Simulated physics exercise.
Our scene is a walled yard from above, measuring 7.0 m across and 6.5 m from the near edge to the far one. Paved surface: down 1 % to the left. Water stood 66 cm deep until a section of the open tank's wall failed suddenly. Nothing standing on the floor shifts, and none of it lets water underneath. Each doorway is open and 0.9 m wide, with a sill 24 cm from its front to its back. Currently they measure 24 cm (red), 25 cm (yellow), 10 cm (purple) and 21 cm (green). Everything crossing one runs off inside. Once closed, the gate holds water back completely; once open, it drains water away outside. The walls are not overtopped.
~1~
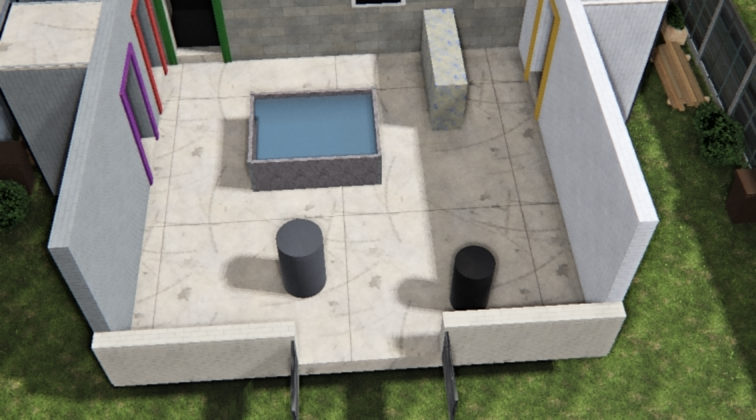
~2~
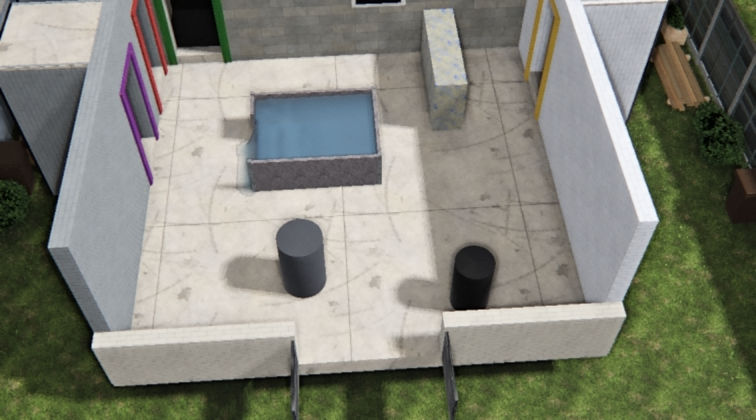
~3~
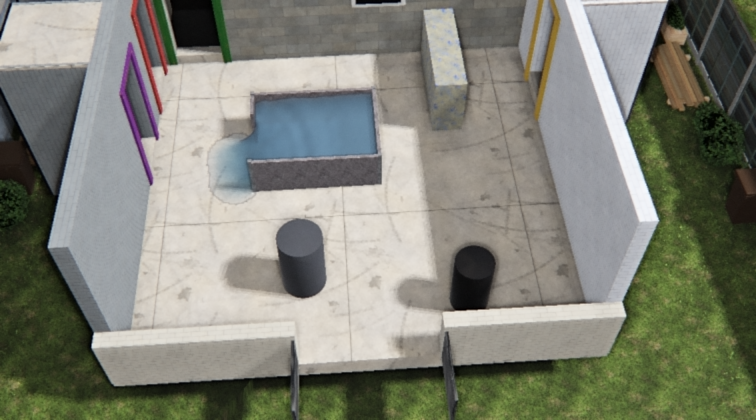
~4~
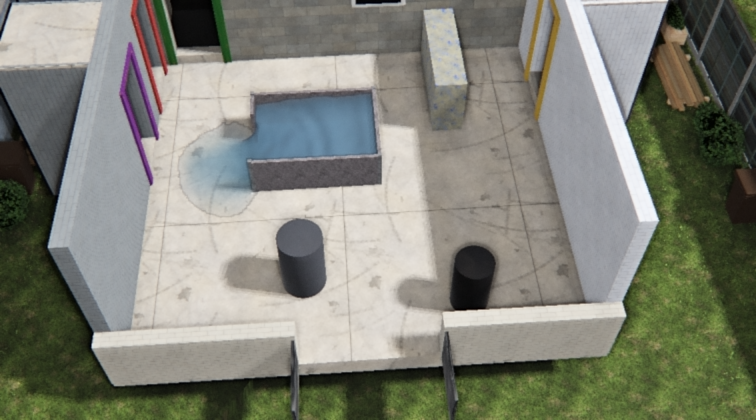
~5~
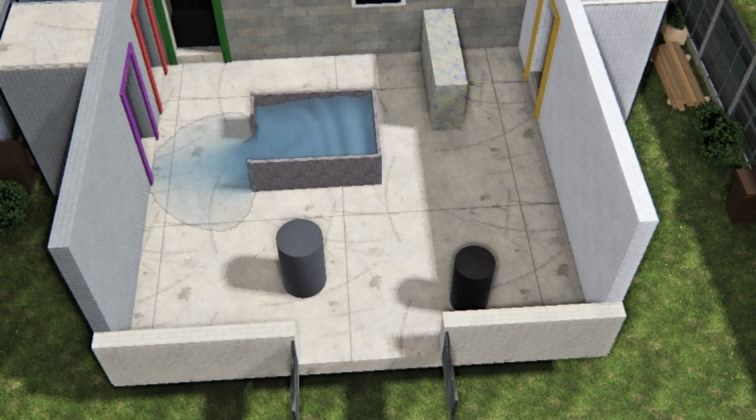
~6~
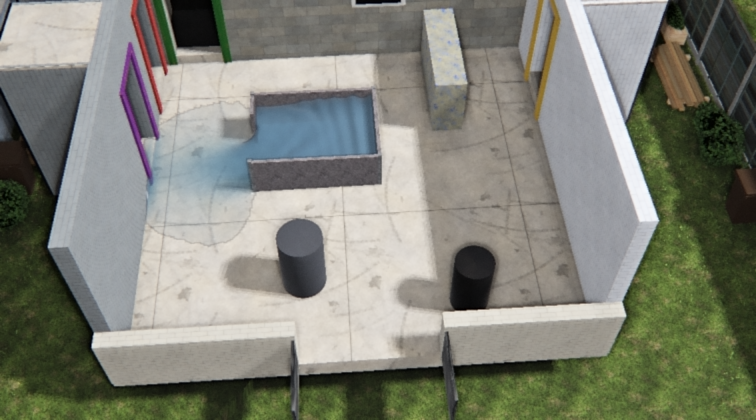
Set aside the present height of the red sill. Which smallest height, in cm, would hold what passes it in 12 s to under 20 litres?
It would have to be roughly 7 cm high.
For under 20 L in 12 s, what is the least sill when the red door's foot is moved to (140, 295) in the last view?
Close to 8.5 cm at the least.
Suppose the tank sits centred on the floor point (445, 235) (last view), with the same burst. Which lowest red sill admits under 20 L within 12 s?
With that change, some 10.5 centimetres.
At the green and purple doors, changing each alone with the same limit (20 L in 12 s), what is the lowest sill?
You'd want some 11.5 cm at green and some 33 cm at purple.
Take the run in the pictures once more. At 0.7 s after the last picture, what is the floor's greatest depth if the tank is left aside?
Around 36 centimetres.
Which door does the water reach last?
I'd say the yellow one.
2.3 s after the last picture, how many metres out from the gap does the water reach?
Front distance: Approx. 4.2 m.
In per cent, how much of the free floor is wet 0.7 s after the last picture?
About 15 per cent.
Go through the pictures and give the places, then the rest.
Still water, 66 cm deep, in the open tank at (314, 127); the red door at (151, 52) is dry, in the first frame.
The gap is at (256, 155), the front 0.3 m out at (241, 184); the back of the open tank holds 66 cm, in the second frame.
The front is at (212, 162), 0.8 m from the gap at (256, 157); 1.0 m2 of floor is wet, 66 cm left at the back, in the third frame.
The front is at (184, 171), 1.3 m from the gap at (256, 158); 2.0 m2 of floor is wet, 66 cm left at the back, in the fourth frame.
The front is at (151, 186), 1.8 m from the gap at (256, 158); 3.5 m2 of floor is wet, 62 cm left at the back, in the fifth frame.
The front is at (137, 175), 2.1 m from the gap at (256, 158); 4.5 m2 of floor is wet, 56 cm left at the back; the red door at (151, 52), 2.7 m from the gap, is still 0.8 m from the nearest water, in the sixth frame.
Then, 0.7 s after the last picture water covers 15 % of the floor, deepest (36 cm) near (150, 192); 8 cm at the red door, 0 litres in over its 24 cm sill.
Then, 2.3 s after the last picture water covers 30 % of the floor, deepest (30 cm) near (129, 350); 8 cm at the red door, 0 litres in over its 24 cm sill.
Then, 11.3 s after the last picture water covers 90 % of the floor, deepest (8 cm) near (128, 360); 7 cm at the red door, 0 litres in over its 24 cm sill.
At the red door as built, the water peaked near 10 cm, 4.1 s after the last picture.
Run again over the same 12 s with other heights there, 35 litres in over 5.5 cm, 15 litres over 7.5 cm. The limit of 20 litres is kept from about 7 cm up.
